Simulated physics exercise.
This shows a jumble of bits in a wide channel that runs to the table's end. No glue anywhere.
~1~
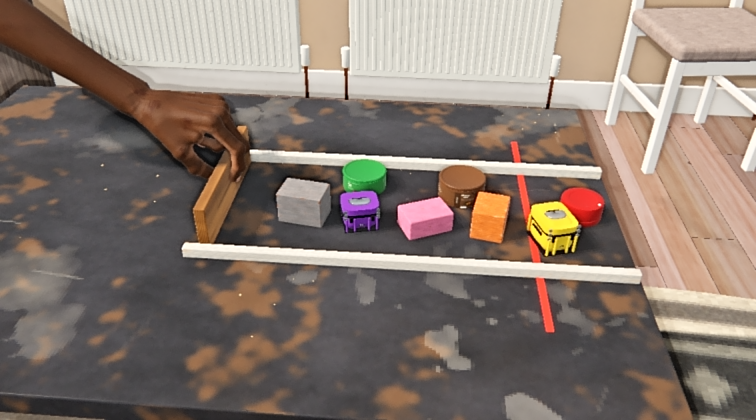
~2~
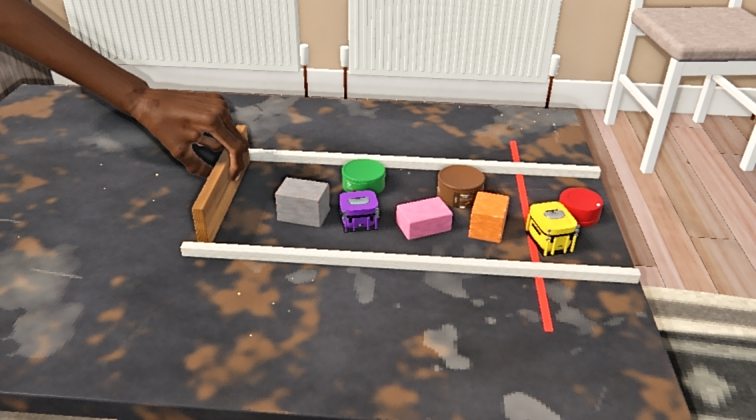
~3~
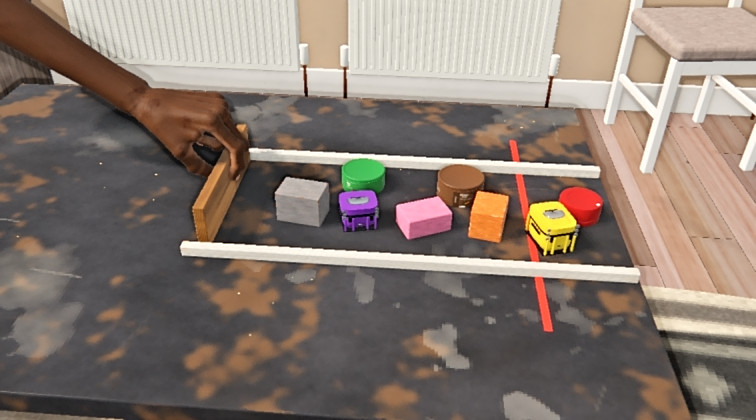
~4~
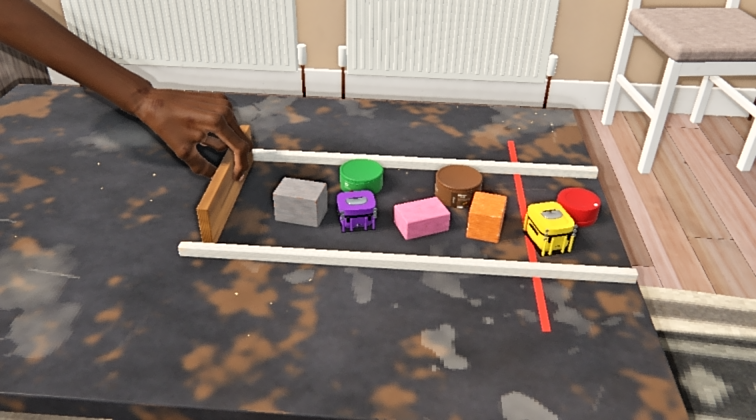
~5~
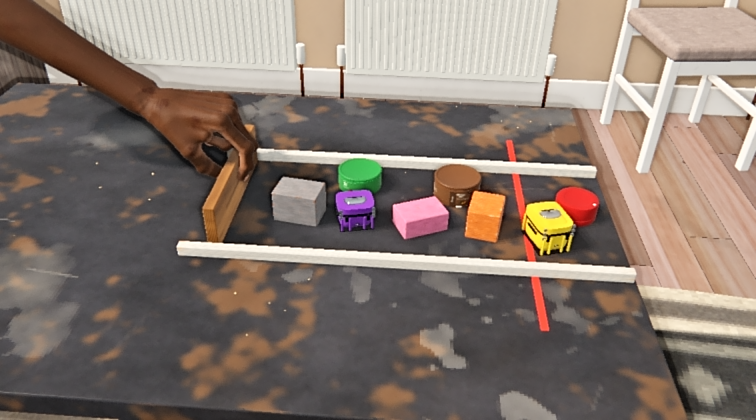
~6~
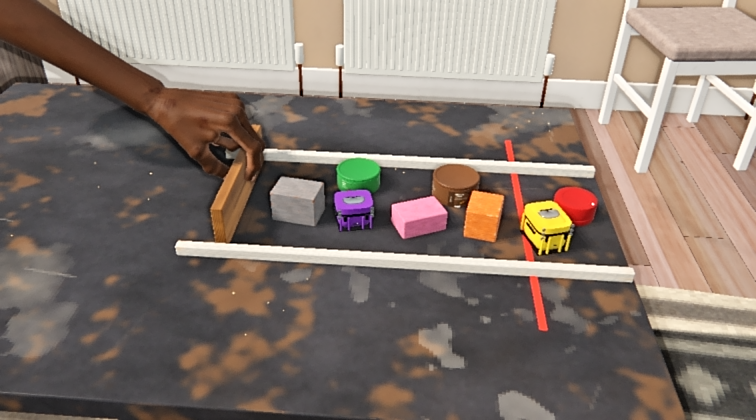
A dark-skinned hand slides an upright wooden board slowly a short way right, between two white rails on a dark, rust-mottled table seen from above at an angle. Grey, pink and orange blocks, purple and yellow cases, and green, brown and red round pieces lie rightward, the yellow and red nearest the table's end by a red tape line. The board nears the still-untouched grey block, while the view drifts very slightly.
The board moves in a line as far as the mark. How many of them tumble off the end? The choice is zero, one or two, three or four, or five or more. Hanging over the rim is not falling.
As it turns out, the number that fall off is three or four.
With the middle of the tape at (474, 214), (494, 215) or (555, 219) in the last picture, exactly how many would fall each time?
It would be 2, 2 and 5.
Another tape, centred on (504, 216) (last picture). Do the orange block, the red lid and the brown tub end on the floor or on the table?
The orange block is lost, the red lid stays on, the brown tub holds on.
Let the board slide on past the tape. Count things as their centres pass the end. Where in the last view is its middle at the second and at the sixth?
Near (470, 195) and (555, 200).
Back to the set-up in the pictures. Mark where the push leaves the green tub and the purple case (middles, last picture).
The green tub stops around (539, 182); the purple case around (593, 228).
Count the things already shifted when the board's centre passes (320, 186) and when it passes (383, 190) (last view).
3 and 6.
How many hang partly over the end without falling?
0 of them.
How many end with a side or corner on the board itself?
In contact: 2.
A little later, none off yet; red lid at rest near (575, 206); yellow case at rest near (546, 227); orange block at rest near (484, 216).
Next, none off yet; red lid at rest near (575, 206); yellow case shifted about its own width near (582, 231); orange block shifted about its own width near (547, 224).
Later still, one off so far; red lid moving near (579, 207); yellow case dropping near (650, 339); orange block shifted well along near (624, 231).
When it is over, the number that fall off is three or four; down, pink block, orange block, yellow case and red lid.
